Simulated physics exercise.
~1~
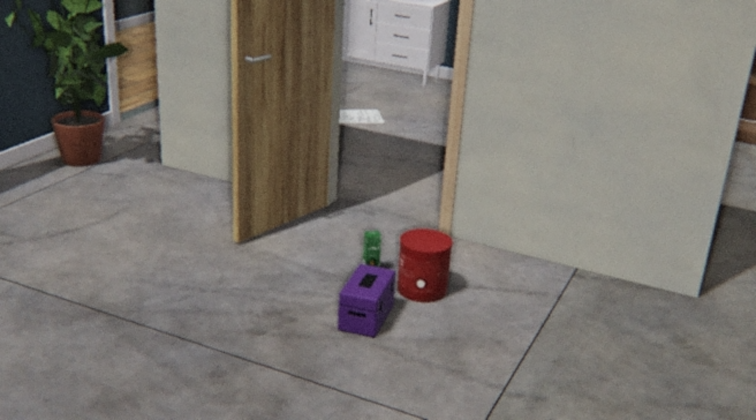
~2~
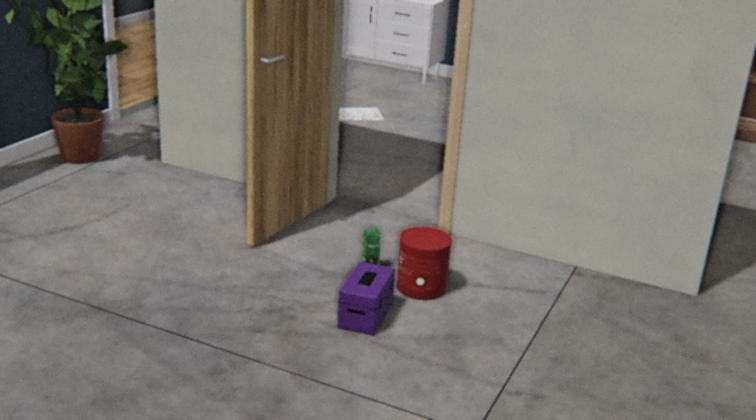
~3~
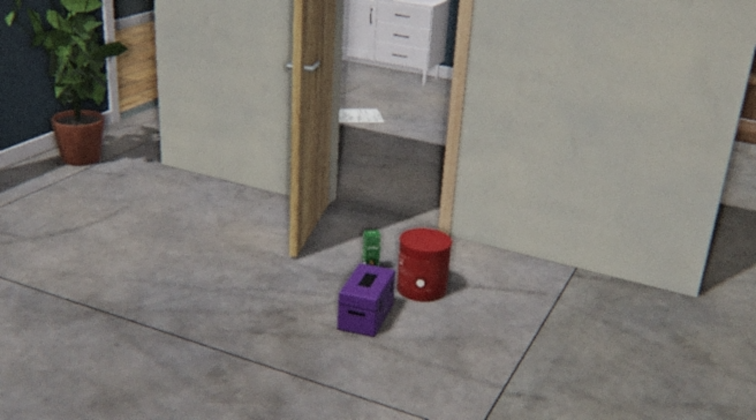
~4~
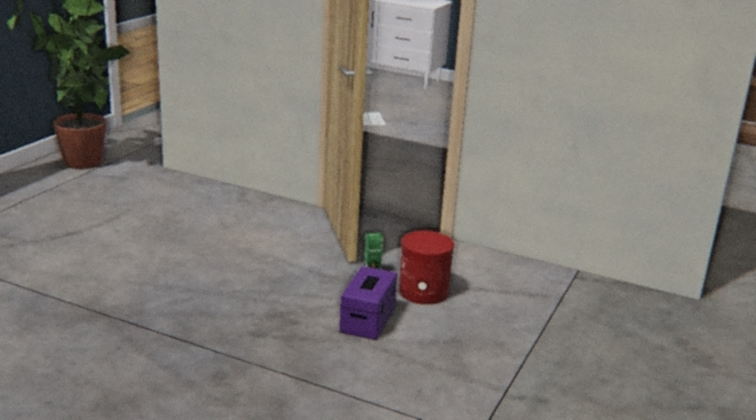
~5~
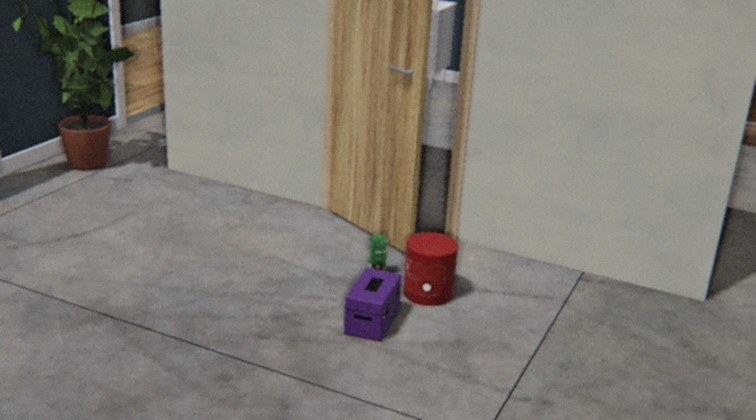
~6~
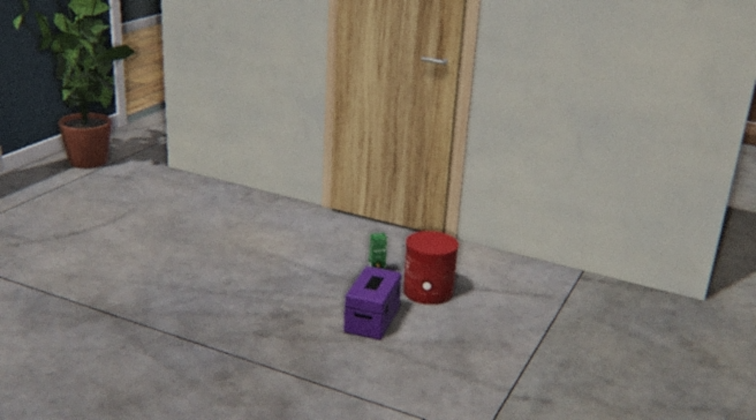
A wooden door stands wide open in a pale wall, showing a white chest of drawers and some paper on the floor of the room beyond. On the concrete in front sit a purple toolbox, a small green carton and a red pail, with a potted plant off to the left. The door begins to swing, turning edge-on to the view as its free edge travels right. It keeps turning behind the three objects, narrowing the gap and hiding the room. Finally it reaches the frame and is shut, with the objects still in their places.
